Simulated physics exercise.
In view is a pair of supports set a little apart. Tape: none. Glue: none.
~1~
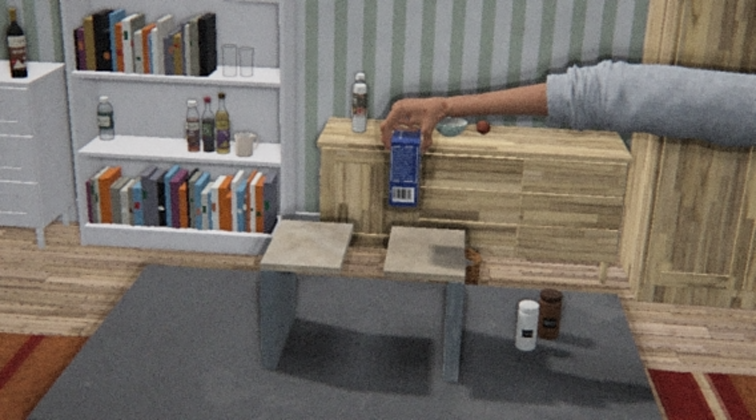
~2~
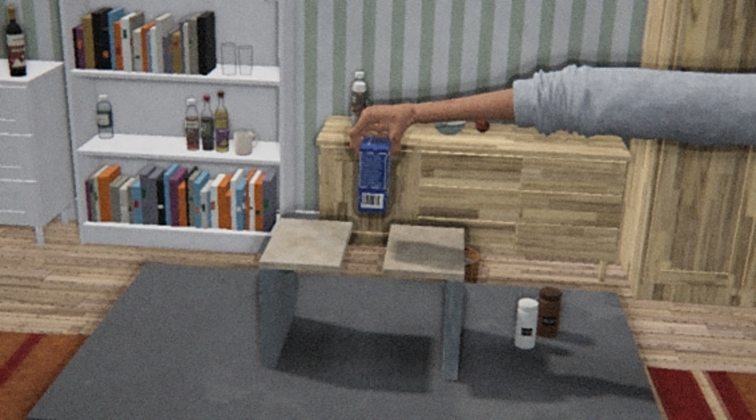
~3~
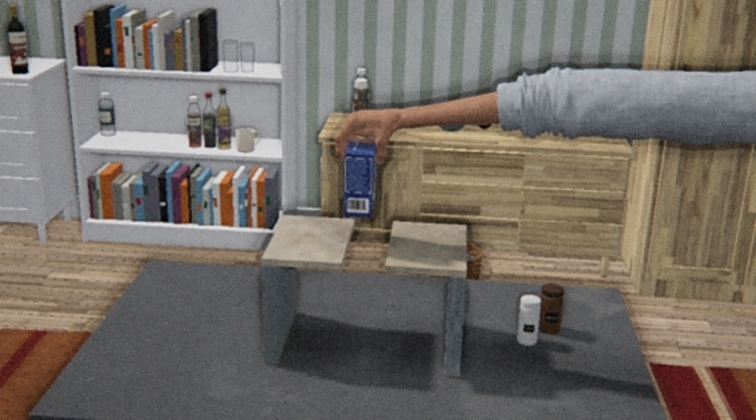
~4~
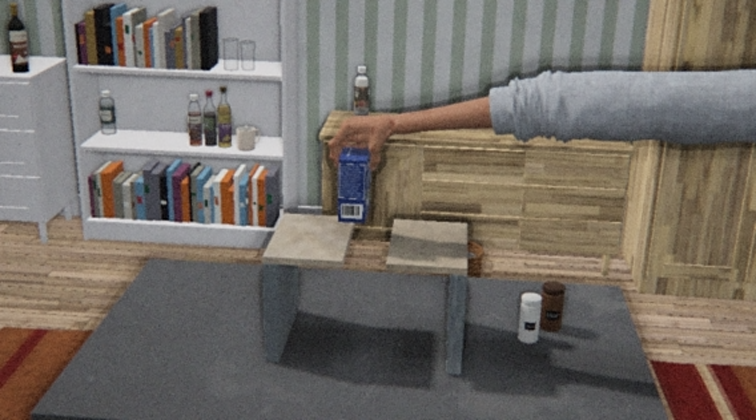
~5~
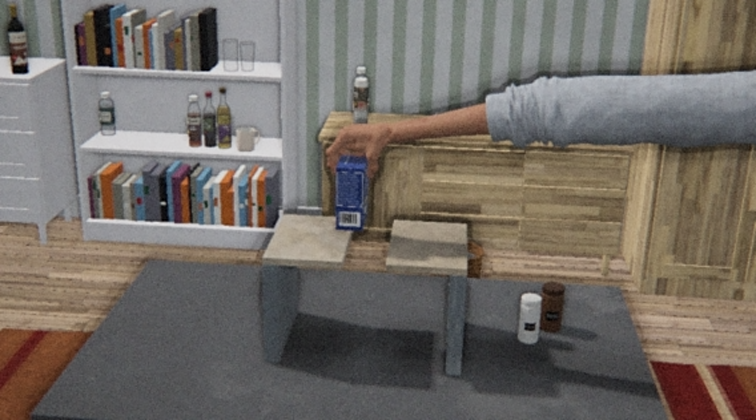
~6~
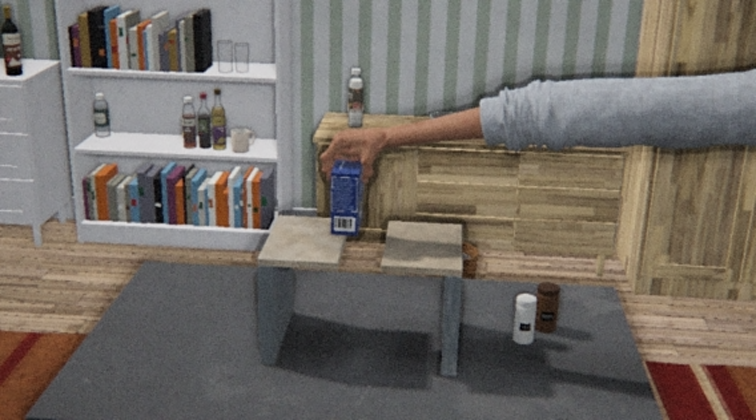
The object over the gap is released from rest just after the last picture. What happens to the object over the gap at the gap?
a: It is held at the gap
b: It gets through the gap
Answer: A.
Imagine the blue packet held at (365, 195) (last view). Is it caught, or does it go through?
It falls clear through.
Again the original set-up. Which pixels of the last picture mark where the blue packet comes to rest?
It finishes at around (375, 231).
Then, 0.30 s later than the last frame, blue packet tilted by 9° near (352, 211).
Then, 0.50 s later than the last frame, blue packet tilted by 65° near (375, 230).
When it is over, lying over on the stand or table, blue packet; the other 2 as before. End places, in pixels of the last picture, blue packet near (375, 231). The packet stays on top.
